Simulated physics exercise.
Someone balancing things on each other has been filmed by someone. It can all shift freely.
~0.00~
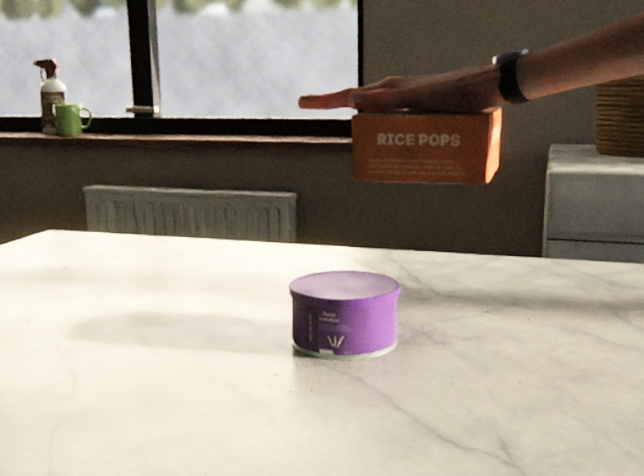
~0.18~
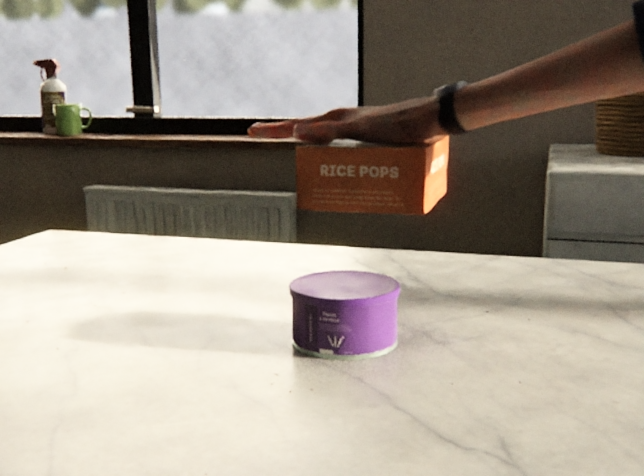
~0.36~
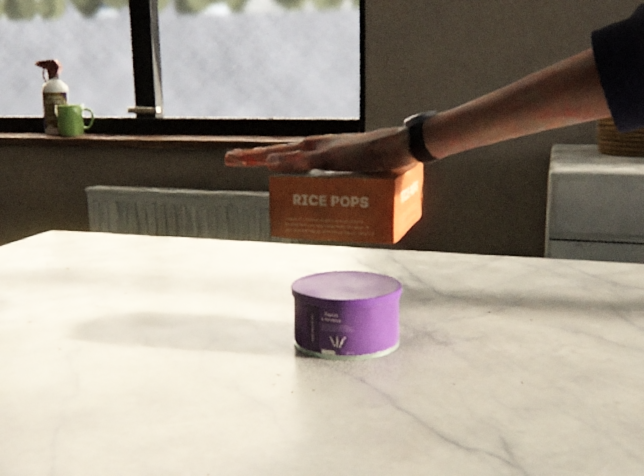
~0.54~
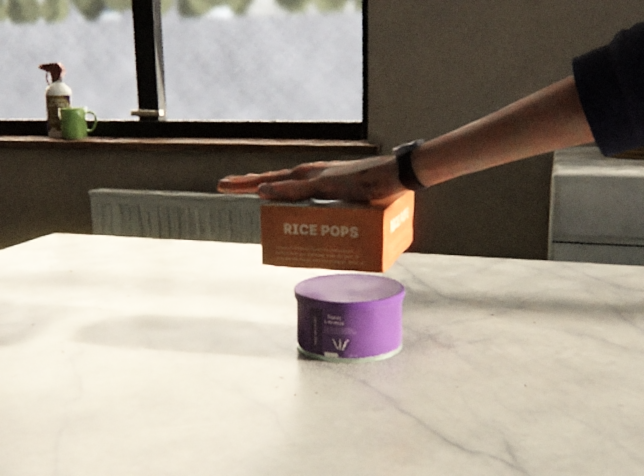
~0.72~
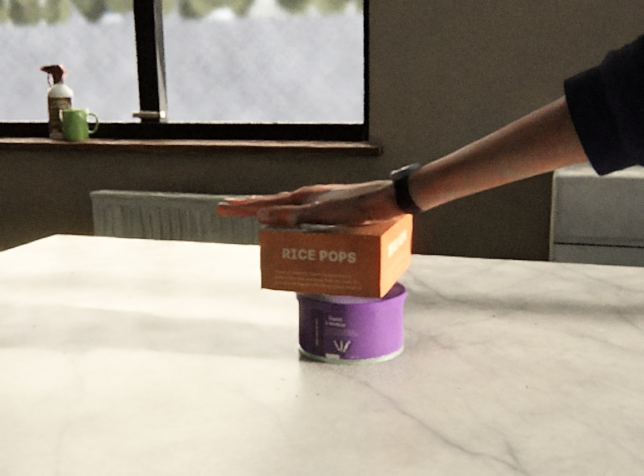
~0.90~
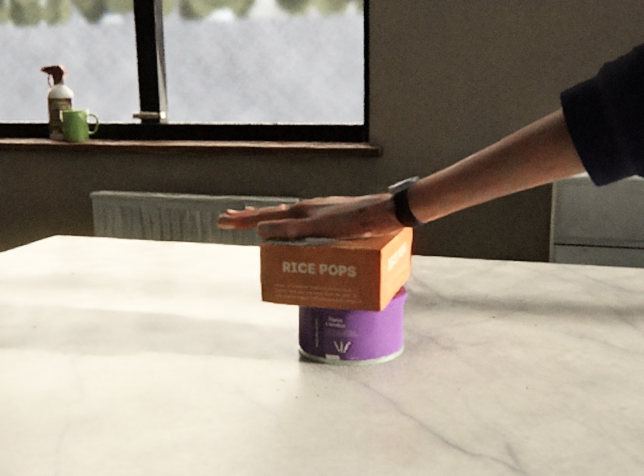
An orange box labelled "Rice Pops" hangs beneath the flat hand of an arm with a dark wristband, above a purple tub on a pale marbled table, viewed from slightly above in a dim room. Behind are a window, a spray bottle and green mug on the left sill, and a radiator. The arm moves the box left and down onto the tub, keeping its hand on top, while the view barely shifts.
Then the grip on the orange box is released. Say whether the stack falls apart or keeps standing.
The stack keeps standing.
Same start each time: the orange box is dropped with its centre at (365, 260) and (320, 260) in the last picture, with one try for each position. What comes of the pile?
On the first go it remains standing, and on the second it remains standing.
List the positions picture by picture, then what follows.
In the first frame, coming down; orange box (431, 141); purple tub (344, 313).
In the second frame, coming down; orange box (377, 170); purple tub (344, 313).
In the third frame, coming down; orange box (351, 197); purple tub (346, 313).
In the fourth frame, coming down; orange box (342, 225); purple tub (349, 316).
In the fifth frame, coming down; orange box (340, 247); purple tub (351, 317).
In the sixth frame, set down, still held; orange box (340, 259); purple tub (351, 318).
By 1.10 s, all is still.
By 1.40 s, orange box resting near (340, 260).
When it is over (2.0 s), both as before. End places, in pixels of the last picture, orange box near (340, 260). The pile keeps its balance.
